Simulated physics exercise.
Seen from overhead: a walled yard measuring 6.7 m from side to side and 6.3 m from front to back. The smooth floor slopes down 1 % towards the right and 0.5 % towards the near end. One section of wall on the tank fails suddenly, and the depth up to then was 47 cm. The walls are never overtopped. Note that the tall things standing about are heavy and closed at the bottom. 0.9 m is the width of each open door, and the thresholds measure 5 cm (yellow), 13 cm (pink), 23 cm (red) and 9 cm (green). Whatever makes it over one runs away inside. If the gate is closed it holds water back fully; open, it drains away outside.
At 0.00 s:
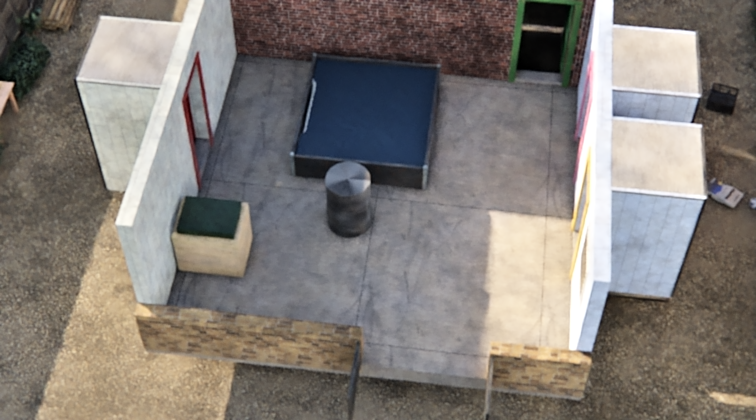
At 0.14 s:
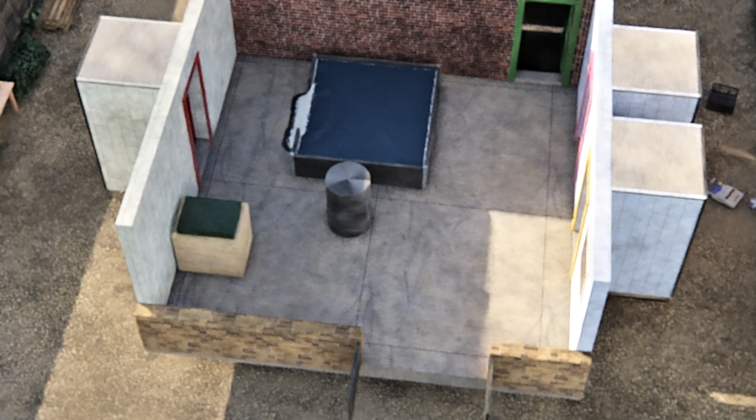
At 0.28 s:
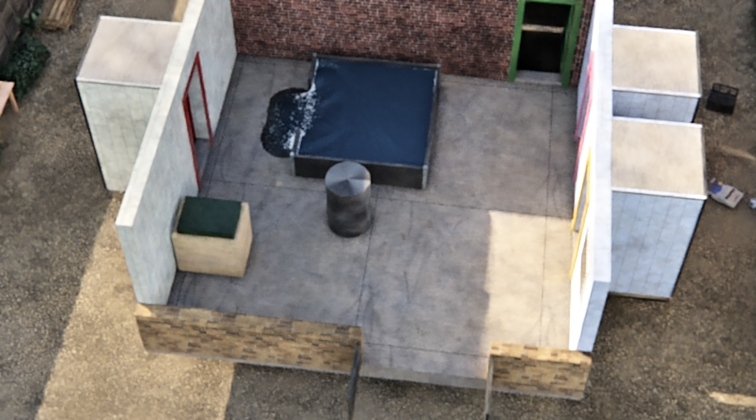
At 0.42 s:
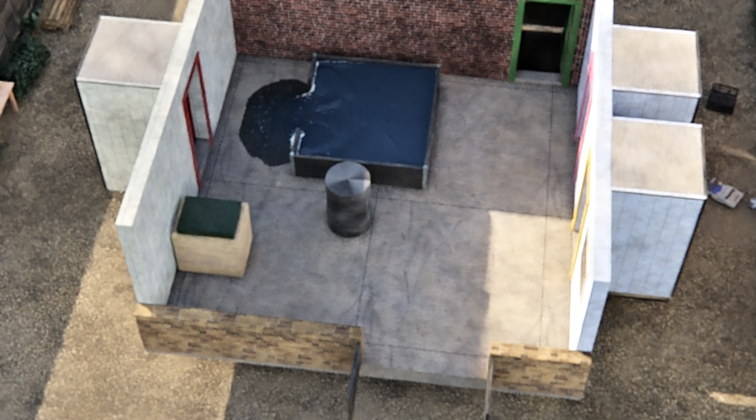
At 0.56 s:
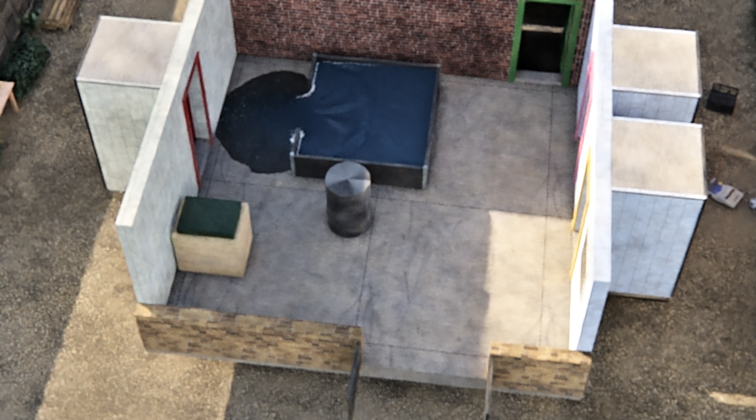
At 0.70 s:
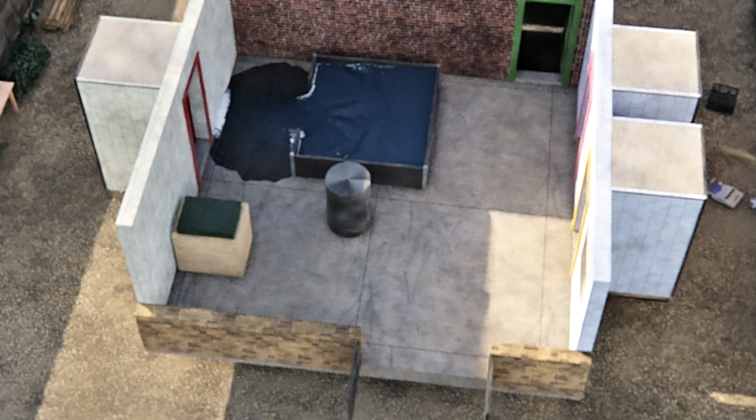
In this clip, seen from above, a section of the left wall of a dark blue water tank in a walled yard gives way, and water pours out, spreading left across the grey floor in a dark pool that reaches the left wall.
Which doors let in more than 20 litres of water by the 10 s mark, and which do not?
By then, the yellow door does not, the pink door does not, the red door does not, the green door does not.
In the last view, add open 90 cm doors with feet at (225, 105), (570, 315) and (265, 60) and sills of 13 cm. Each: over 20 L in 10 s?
Per doorway, in order: Sufficient / insufficient / sufficient.
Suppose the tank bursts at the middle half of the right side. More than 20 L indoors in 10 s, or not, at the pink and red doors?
Pink goes beyond, red stays inside, judged against that limit.
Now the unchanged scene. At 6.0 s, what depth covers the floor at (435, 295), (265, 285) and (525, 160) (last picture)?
First spot near 2 cm, second near 1 cm, third near 1 cm.
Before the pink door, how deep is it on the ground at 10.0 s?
I'd put it near 4.5 cm.
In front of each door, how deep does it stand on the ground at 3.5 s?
Measured in centimetres, the yellow door gives 0, the pink door 0, the red door 16 and the green door 0.
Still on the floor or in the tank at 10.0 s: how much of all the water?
Roughly 92 per cent is still there.
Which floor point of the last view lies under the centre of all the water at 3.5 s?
Its balance point sits around (321, 132).
After 1.4 s water covers 10 % of the floor and is deepest (32 cm) near (220, 116); yellow door not reached, pink door not reached, red door 18 cm at the sill, 0 L in, green door not reached.
After 2.2 s water covers 20 % of the floor and is deepest (34 cm) near (234, 68); yellow door not reached, pink door not reached, red door 20 cm at the sill, 0 L in, green door not reached.
After 3.5 s water covers 30 % of the floor and is deepest (25 cm) near (200, 224); yellow door not reached, pink door not reached, red door 16 cm at the sill, 0 L in, green door not reached.
After 6.0 s water covers 70 % of the floor and is deepest (22 cm) near (200, 224); yellow door not reached, pink door 5 cm at the sill, 0 L in, red door 13 cm at the sill, 0 L in, green door 2 cm at the sill, 0 L in.
After 10.0 s water covers 85 % of the floor and is deepest (14 cm) near (210, 225); yellow door 9 cm at the sill, 5 L in, pink door 5 cm at the sill, 0 L in, red door 11 cm at the sill, 0 L in, green door 3 cm at the sill, 0 L in.
